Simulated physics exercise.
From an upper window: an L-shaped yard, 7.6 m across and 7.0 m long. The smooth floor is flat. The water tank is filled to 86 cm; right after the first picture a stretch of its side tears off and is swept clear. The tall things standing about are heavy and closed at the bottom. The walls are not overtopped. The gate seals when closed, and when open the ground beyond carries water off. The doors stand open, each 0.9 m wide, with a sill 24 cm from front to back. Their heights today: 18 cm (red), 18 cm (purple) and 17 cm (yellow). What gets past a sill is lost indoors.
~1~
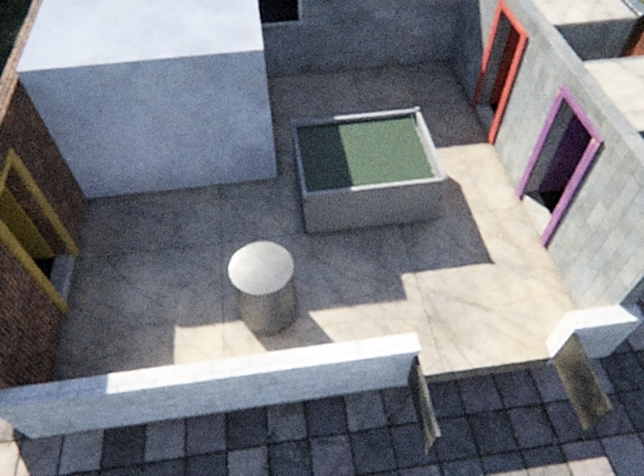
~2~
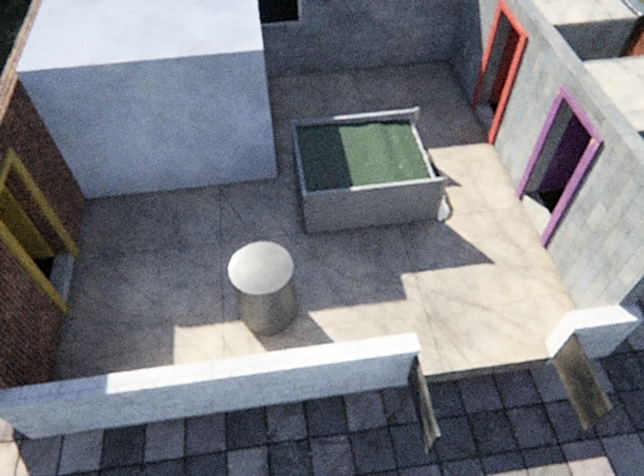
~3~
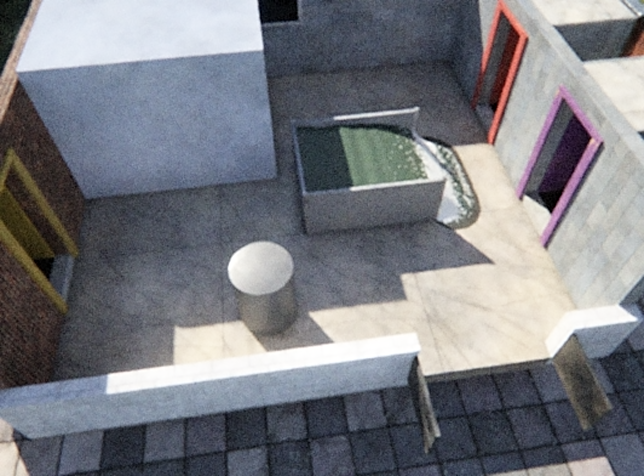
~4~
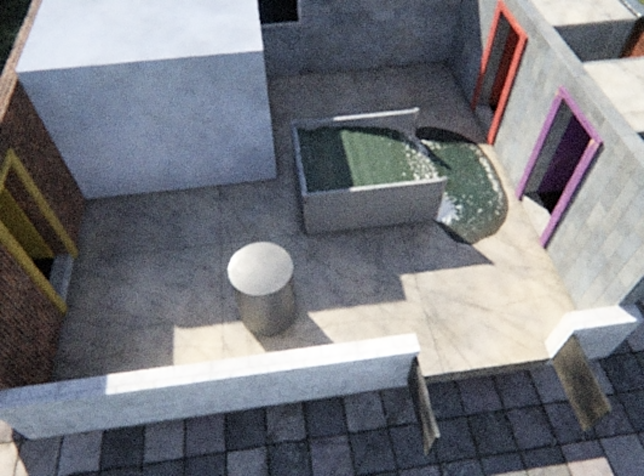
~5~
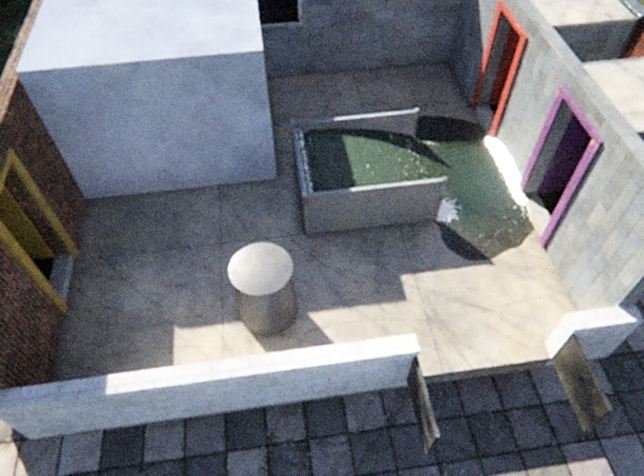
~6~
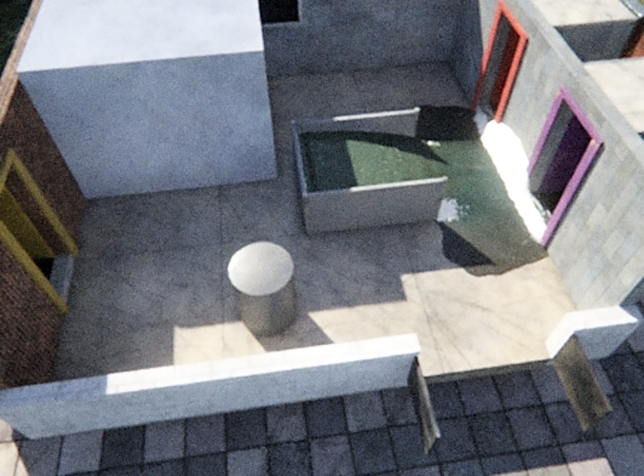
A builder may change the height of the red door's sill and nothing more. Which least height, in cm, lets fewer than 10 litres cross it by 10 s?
At least 33 cm or so.
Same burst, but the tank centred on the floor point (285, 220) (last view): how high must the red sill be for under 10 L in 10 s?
Then roughly 22 cm.
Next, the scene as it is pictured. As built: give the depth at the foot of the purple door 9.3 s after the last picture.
About 6.5 cm.
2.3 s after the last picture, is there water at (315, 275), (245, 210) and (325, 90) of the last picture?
In that order: Dry, dry, wet.
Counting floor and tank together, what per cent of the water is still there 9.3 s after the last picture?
Roughly 70 in a hundred.
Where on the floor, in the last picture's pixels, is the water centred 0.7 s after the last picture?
Around (423, 182).
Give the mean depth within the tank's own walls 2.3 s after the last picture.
Roughly 17 cm on average.
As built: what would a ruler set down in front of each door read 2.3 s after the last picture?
In cm: Red 21, purple 24, yellow 0.
Then, 0.7 s after the last picture water covers 20 % of the floor, deepest (56 cm) near (498, 178); 33 cm at the red door, 22 litres in over its 18 cm sill.
Then, 2.3 s after the last picture water covers 40 % of the floor, deepest (36 cm) near (583, 325); 21 cm at the red door, 94 litres in over its 18 cm sill.
Then, 9.3 s after the last picture water covers 90 % of the floor, deepest (13 cm) near (478, 120); 11 cm at the red door, 98 litres in over its 18 cm sill.
At the red door as built, the water peaked near 33 cm, 0.7 s after the last picture.
With a sill of 30.5 cm, 18 litres would have come in within the 10 s; with 41 cm, 1 litre. So under 10 litres takes about 33 cm.
